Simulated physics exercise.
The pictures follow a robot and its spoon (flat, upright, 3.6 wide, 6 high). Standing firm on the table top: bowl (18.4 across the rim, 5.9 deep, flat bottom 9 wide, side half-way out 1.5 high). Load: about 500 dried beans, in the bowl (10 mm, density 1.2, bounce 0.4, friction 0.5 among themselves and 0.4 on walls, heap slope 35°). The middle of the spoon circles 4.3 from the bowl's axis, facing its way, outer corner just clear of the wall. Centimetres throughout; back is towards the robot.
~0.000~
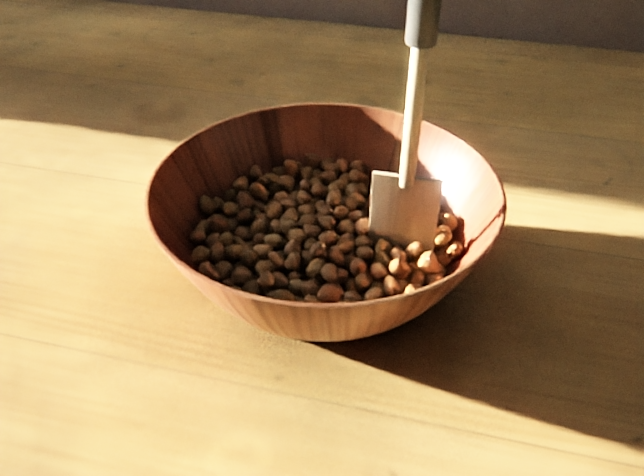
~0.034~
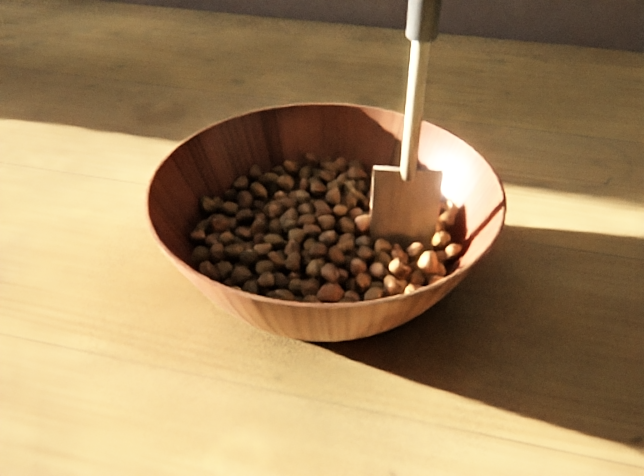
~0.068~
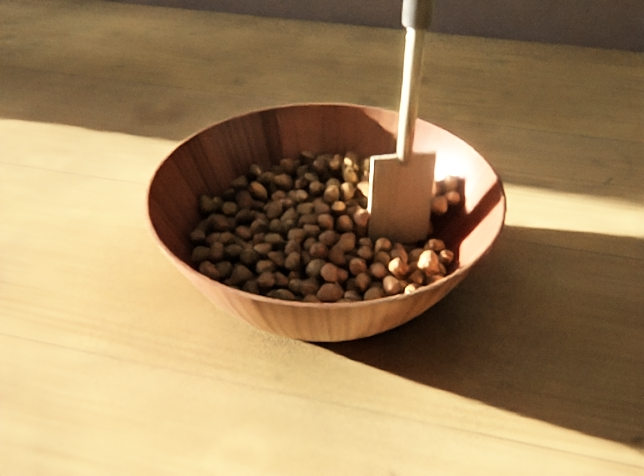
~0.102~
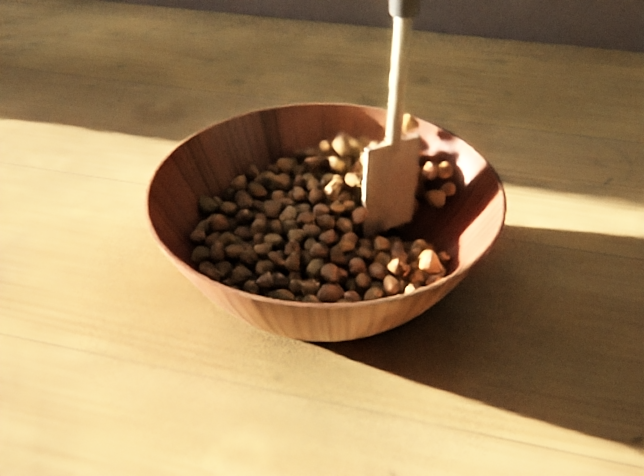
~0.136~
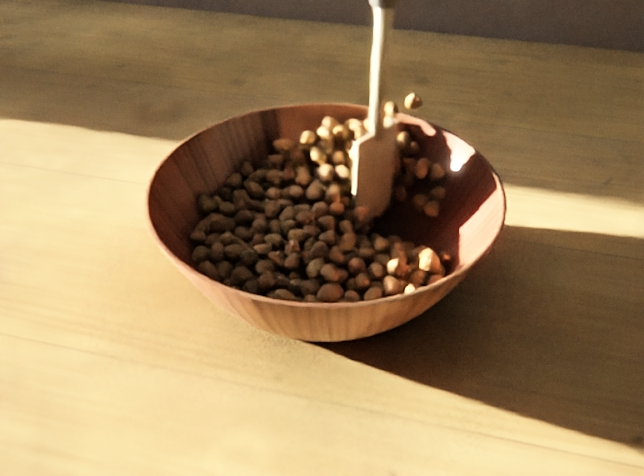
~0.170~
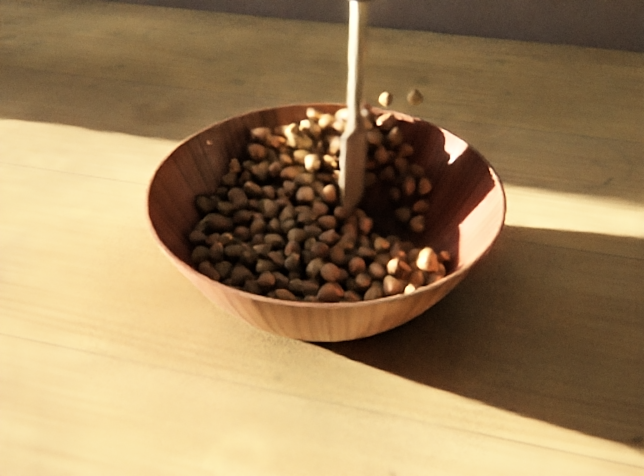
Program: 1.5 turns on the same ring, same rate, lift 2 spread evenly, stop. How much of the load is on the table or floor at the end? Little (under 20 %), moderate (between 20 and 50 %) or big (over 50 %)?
Answer: Little; under 20 % of the dried beans finish on the table or floor.
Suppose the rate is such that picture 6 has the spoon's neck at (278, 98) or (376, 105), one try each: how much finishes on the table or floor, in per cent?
Some 25 and 5 per cent.
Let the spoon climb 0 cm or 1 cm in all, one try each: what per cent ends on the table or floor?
Some 15 and 10 per cent.
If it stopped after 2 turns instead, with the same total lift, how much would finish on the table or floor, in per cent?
Then about 5 per cent.
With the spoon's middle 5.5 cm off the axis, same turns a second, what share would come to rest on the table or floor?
It would be near 5 per cent.
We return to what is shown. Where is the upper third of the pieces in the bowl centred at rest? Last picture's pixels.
At about (317, 225).
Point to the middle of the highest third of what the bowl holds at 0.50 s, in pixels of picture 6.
At about (322, 277).
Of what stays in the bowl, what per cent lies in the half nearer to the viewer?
Some 50 per cent.
By 0.50 s, 260° round, highest piece 8 above the table; 468 in the bowl, 10 on the table or floor, 17 in flight or on the tool.
By 0.83 s, 80° round, highest piece 7 above the table; 457 in the bowl, 38 on the table or floor.
By 1.20 s, 180° round, highest piece 7 above the table; 457 in the bowl, 38 on the table or floor.
By 1.90 s, 180° round, highest piece 7 above the table; 457 in the bowl, 38 on the table or floor.
Final count, 457 in the bowl, 38 on the table or floor. That is 8 % on the table or floor.
